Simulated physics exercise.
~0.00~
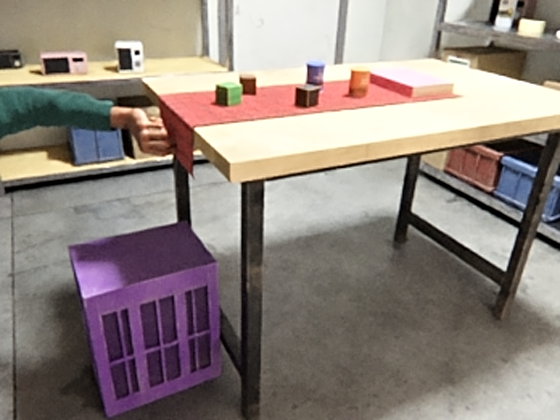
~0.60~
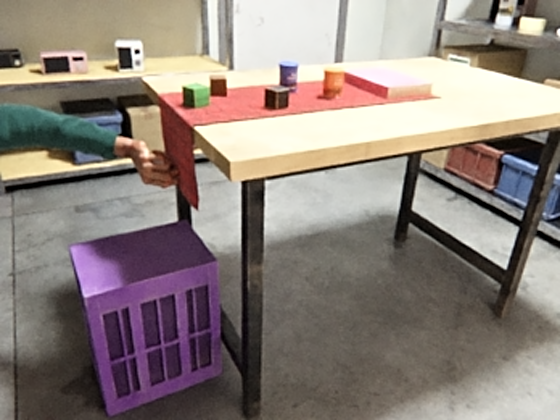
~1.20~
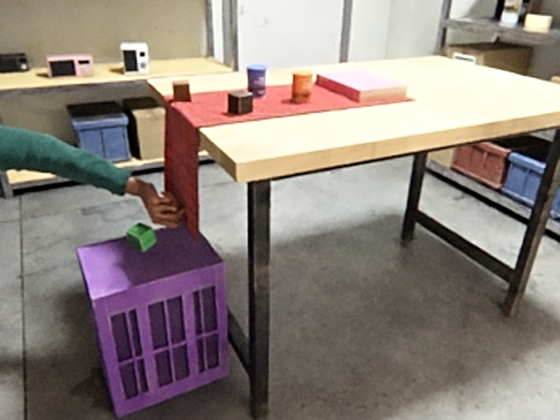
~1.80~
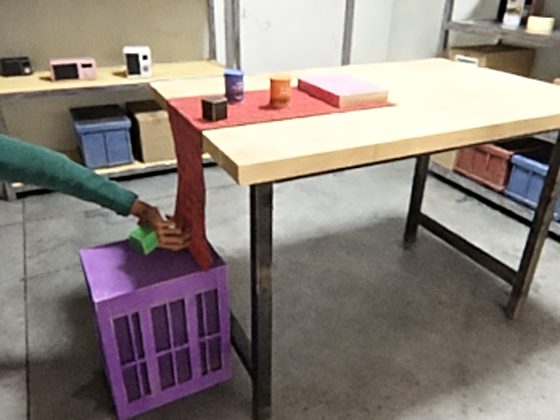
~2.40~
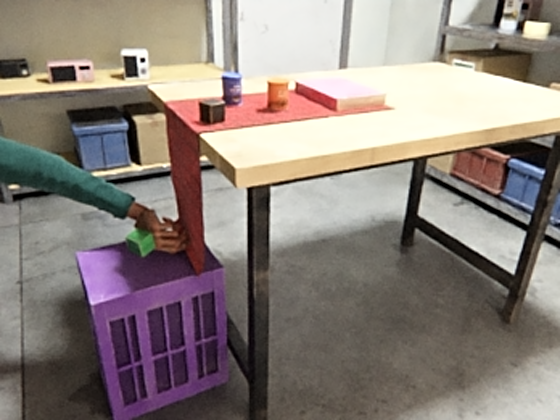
Hand drawing a red cloth off a workbench onto a purple crate, green and brown blocks dropping over, other items staying on top.
